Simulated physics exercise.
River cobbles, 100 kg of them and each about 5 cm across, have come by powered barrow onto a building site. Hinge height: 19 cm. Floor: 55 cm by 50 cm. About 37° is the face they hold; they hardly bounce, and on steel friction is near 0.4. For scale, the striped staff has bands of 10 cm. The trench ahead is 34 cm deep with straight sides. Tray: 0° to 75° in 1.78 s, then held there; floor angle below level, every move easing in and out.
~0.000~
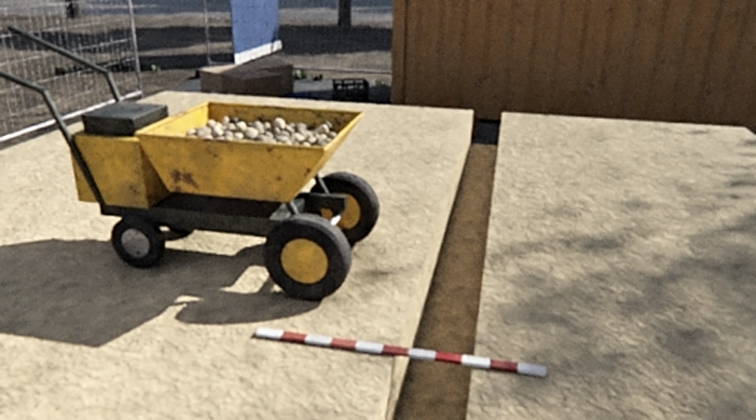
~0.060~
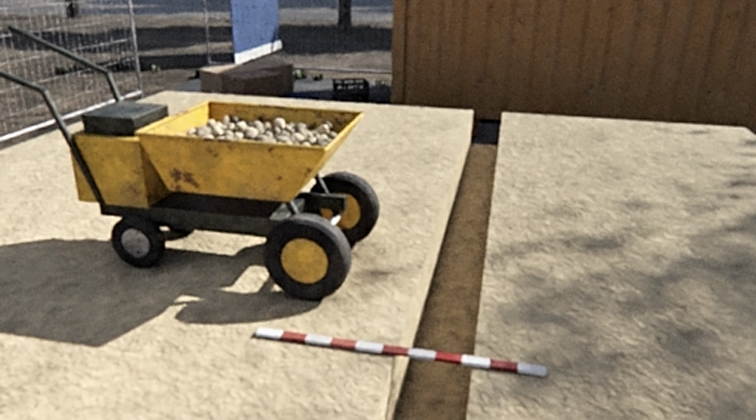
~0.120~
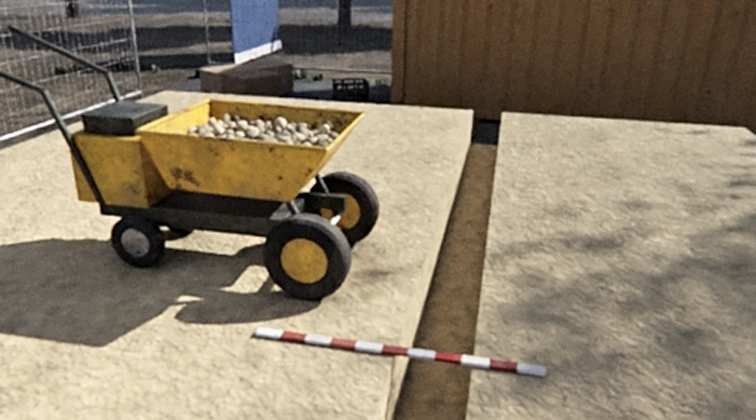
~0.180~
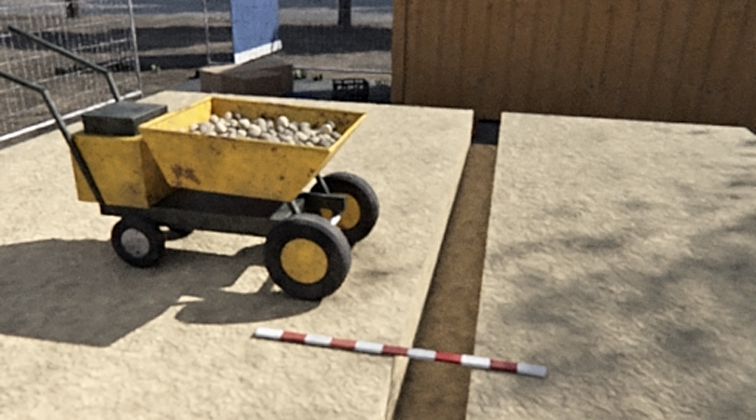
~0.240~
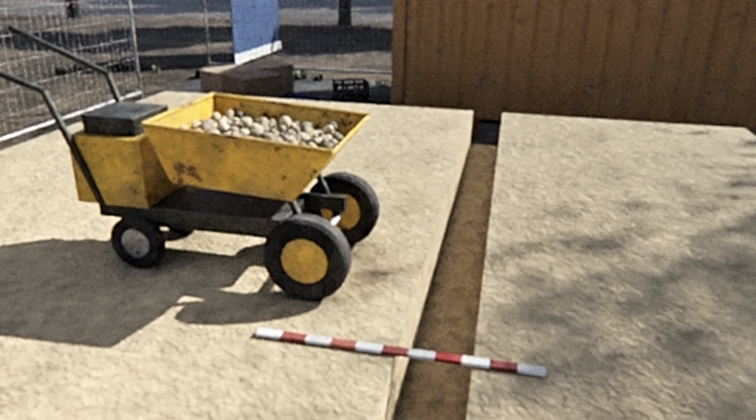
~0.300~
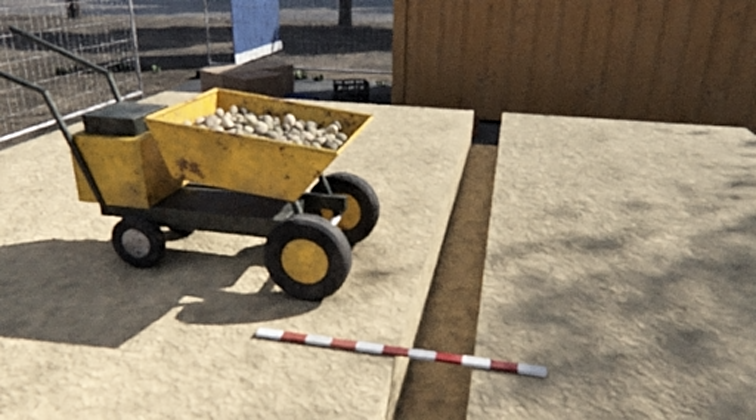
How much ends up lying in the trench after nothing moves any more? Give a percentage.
A share of about 73 per cent.
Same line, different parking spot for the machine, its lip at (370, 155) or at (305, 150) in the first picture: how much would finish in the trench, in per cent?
Result: Close to 30 then close to 90 per cent.
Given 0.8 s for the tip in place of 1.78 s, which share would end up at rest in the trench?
Close to 50 per cent then.
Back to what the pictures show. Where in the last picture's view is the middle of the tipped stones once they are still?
About (462, 327).
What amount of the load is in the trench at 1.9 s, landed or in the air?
By then, around 40 percent.
After 1.3 s the floor is at 64°; 97 % in the tray, 3 % in the trench; the foremost stones are at (450, 235).
After 1.9 s the floor is at 75°; 41 % in the tray, 40 % in the trench, 20 % past the trench; the foremost stones are at (569, 285).
After 2.2 s the floor is at 75°; 14 % in the tray, 60 % in the trench, 27 % past the trench; the foremost stones are at (639, 304).
After 4.2 s the floor is at 75°; 0 % in the tray, 73 % in the trench, 27 % past the trench; the foremost stones are at (665, 307).
